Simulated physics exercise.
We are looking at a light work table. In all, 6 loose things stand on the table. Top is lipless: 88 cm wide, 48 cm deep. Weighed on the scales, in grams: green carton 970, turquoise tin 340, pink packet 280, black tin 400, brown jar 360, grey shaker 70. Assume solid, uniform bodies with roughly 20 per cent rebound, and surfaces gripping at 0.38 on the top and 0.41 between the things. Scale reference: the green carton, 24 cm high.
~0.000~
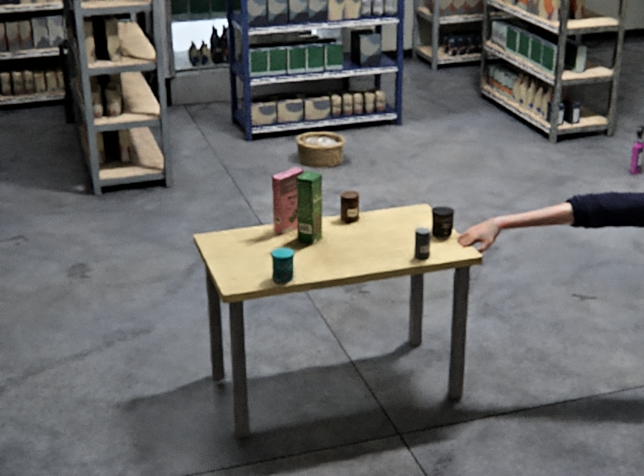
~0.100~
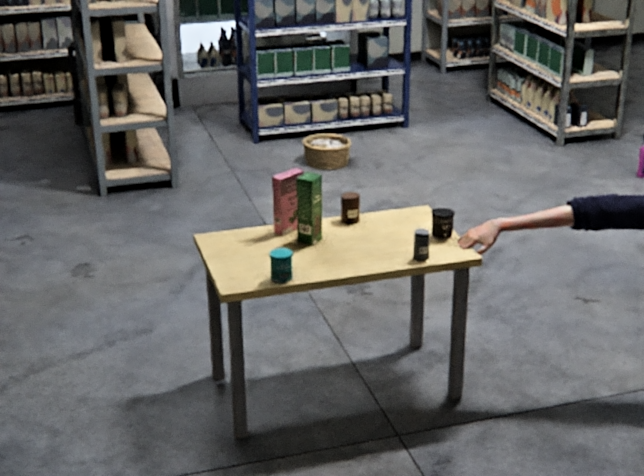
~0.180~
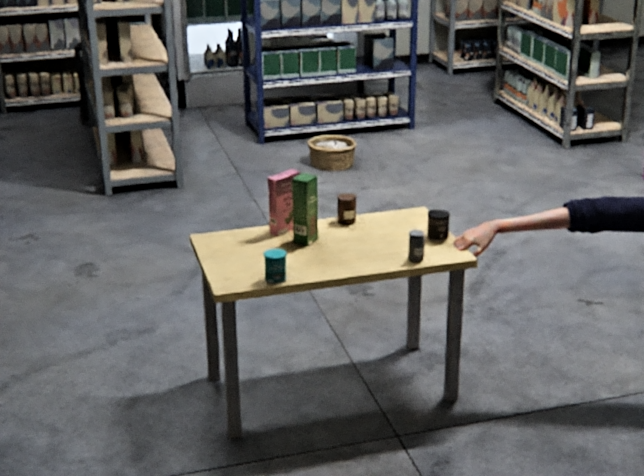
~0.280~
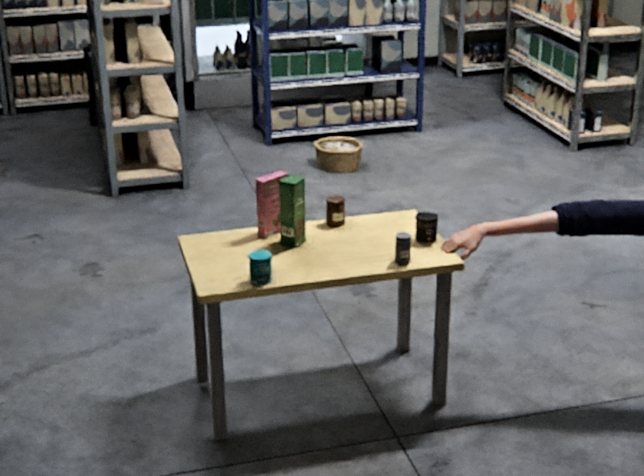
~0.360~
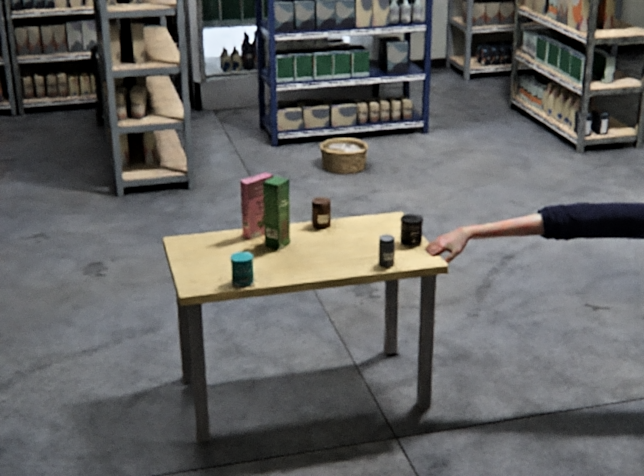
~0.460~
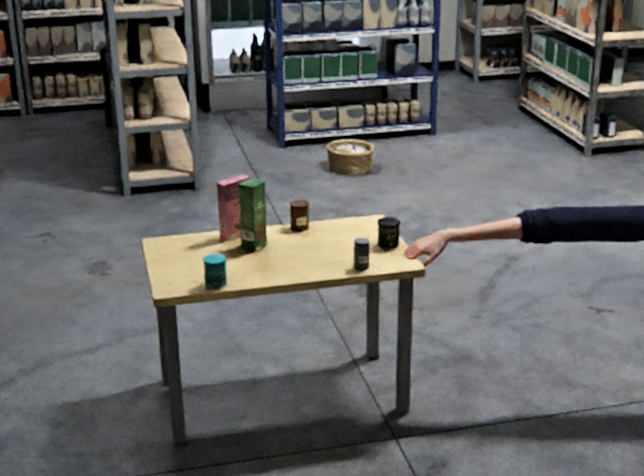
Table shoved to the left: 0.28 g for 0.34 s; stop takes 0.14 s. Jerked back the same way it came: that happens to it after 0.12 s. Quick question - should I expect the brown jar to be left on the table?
Yes, it will be.
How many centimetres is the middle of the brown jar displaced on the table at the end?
Net shift near 0 cm.
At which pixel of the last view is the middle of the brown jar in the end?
It ends up at about (356, 210).
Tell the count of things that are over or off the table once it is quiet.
In total, 1.
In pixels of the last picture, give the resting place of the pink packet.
(294, 202).
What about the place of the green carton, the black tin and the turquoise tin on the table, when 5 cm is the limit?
The green carton leaves its spot; the black tin holds its spot; the turquoise tin keeps its place.
Around 0.56 s, table along by 22 cm; brown jar shifted 4 cm near (285, 217); green carton shifted 4 cm; pink packet shifted 4 cm.
Around 1.16 s, green carton at 5° to upright.
Around 1.26 s, green carton at 15° to upright.
Finally (2.0 s), on their side or leaning hard on the table, green carton; the other 5 still in place (within 5 cm). In the last view, brown jar near (356, 210).
